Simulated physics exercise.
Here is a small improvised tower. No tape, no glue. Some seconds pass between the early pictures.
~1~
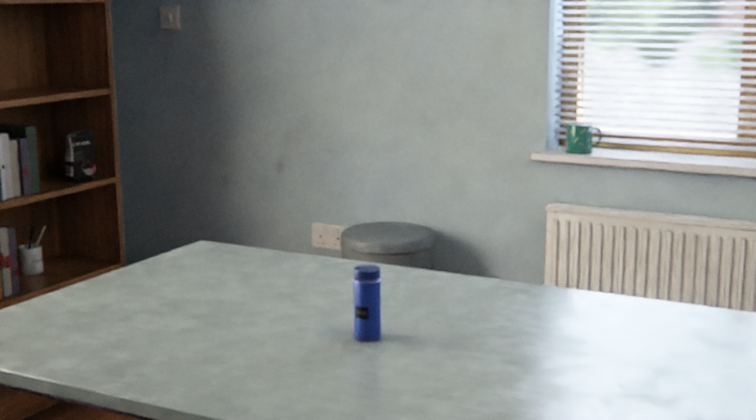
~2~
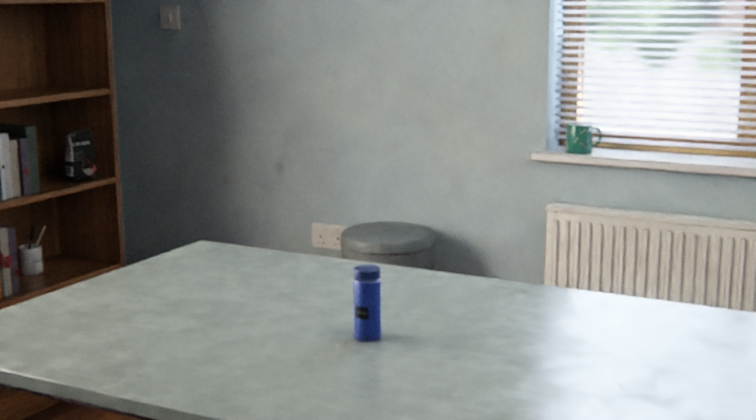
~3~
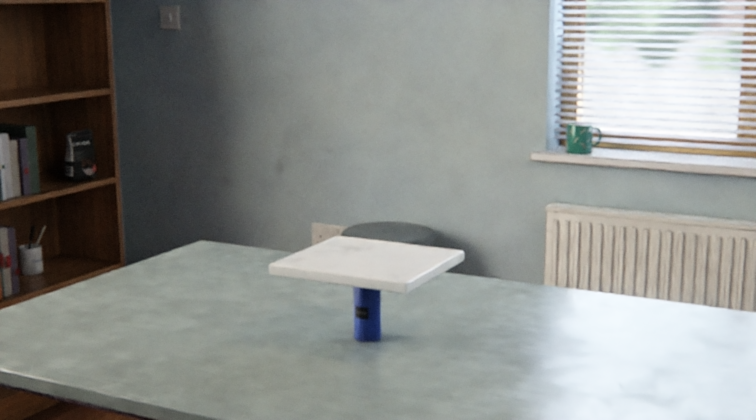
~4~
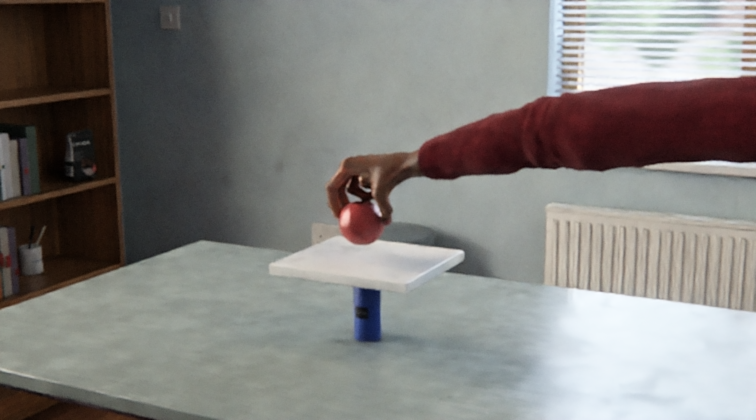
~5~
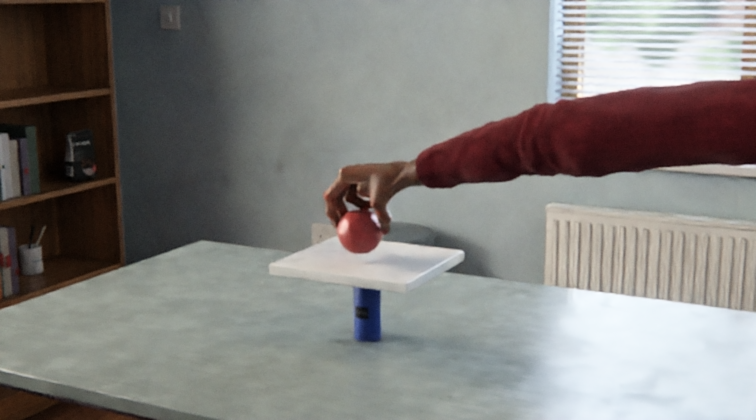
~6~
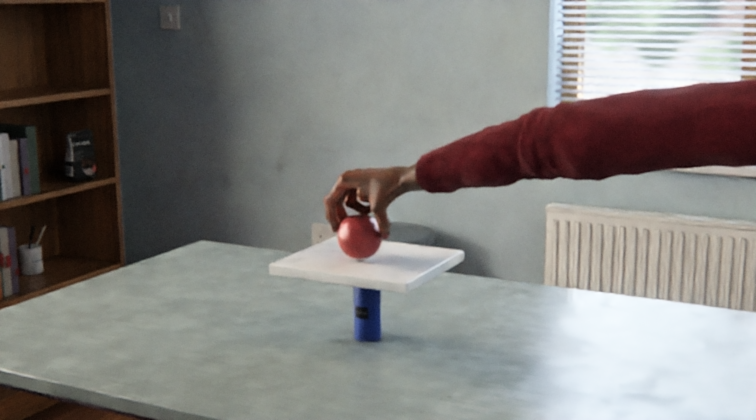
In the video, a blue bottle stands on a table, and a white square lid then appears on top of it. A hand in a red sleeve reaches in from the right and lowers a red apple onto the lid.
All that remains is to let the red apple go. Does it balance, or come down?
Here the stack stays up.
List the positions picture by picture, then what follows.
The last thing is not in view yet, in the first picture.
The last thing is not in view yet, in the second picture.
The last thing is not in view yet; white lid (369, 262), in the third picture.
On its way; red apple (362, 223); white lid (369, 262), in the fourth picture.
On its way; red apple (360, 232); white lid (369, 262), in the fifth picture.
In place under the hand; red apple (360, 236); white lid (369, 262), in the sixth picture.
Then, 0.20 s later than the last frame, all is still.
Then, 0.40 s later than the last frame, red apple resting near (360, 237).
When it is over, all 3 as before. End places, in pixels of the last picture, red apple near (360, 237). The stack keeps its balance.
